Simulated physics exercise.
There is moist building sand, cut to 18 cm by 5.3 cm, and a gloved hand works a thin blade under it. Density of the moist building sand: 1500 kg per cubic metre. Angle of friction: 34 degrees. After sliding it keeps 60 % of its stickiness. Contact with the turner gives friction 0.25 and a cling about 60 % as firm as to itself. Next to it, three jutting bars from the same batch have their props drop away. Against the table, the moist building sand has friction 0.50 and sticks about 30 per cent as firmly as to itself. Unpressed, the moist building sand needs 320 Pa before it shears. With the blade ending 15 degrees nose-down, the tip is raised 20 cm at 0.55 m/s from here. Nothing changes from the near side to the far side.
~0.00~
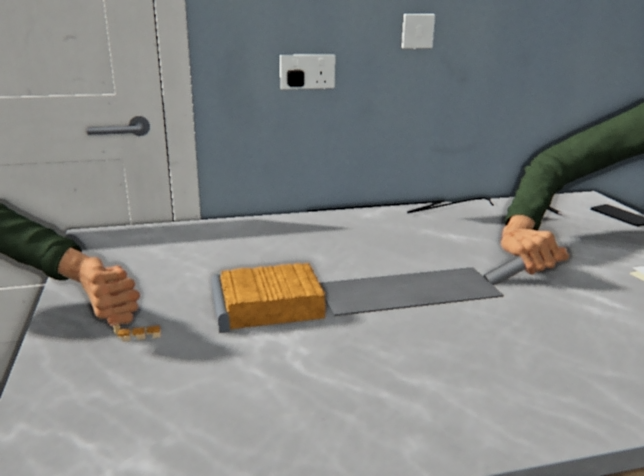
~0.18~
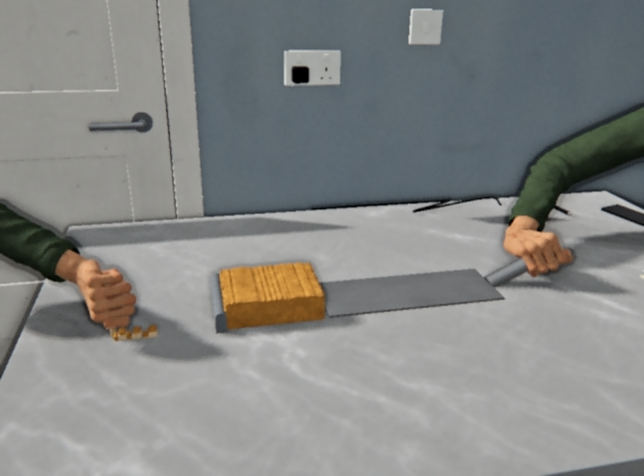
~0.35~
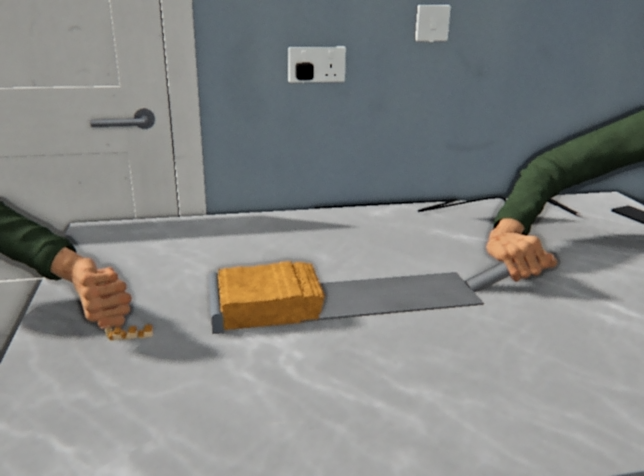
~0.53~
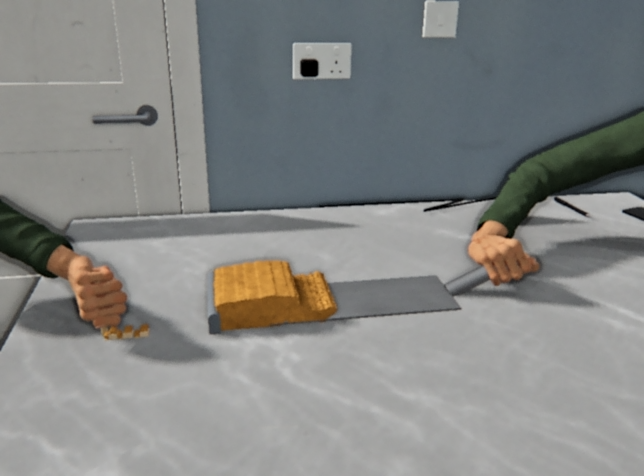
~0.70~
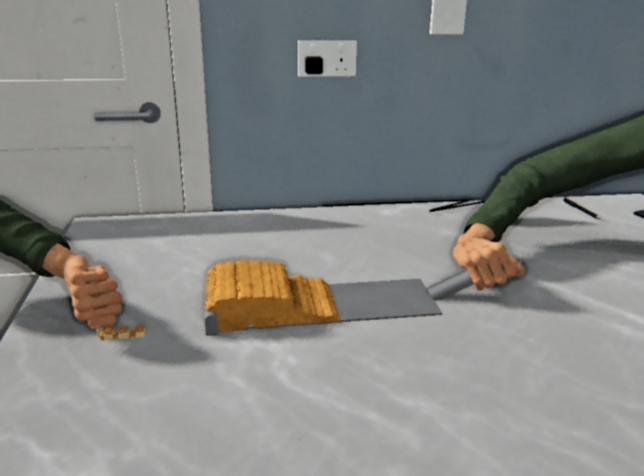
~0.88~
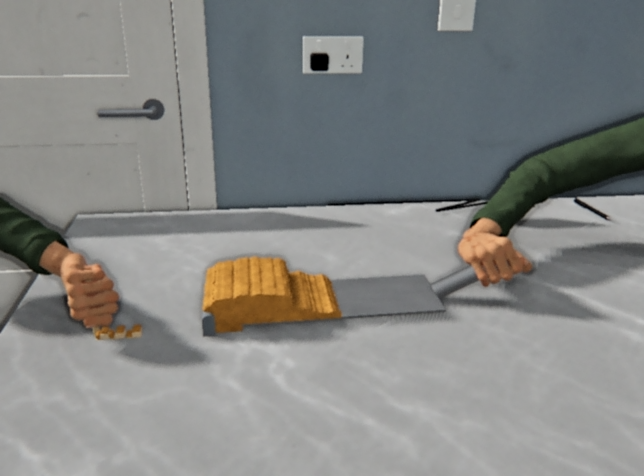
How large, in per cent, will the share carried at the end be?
My estimate is about 57 per cent.
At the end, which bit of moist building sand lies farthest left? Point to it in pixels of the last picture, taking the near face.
About (181, 331).
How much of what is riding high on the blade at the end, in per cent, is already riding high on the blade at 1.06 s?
The figure is about 50 %.
By 1.06 s, the tip is 10 cm up.
By 1.28 s, the tip is 20 cm up and 57 % is riding high on the blade.
By 1.49 s, the tip is 20 cm up and 57 % is riding high on the blade.
By 1.70 s, the tip is 20 cm up and 57 % is riding high on the blade.
By 2.50 s, at the end, the tip is 20 cm up and 57 % is riding high on the blade.
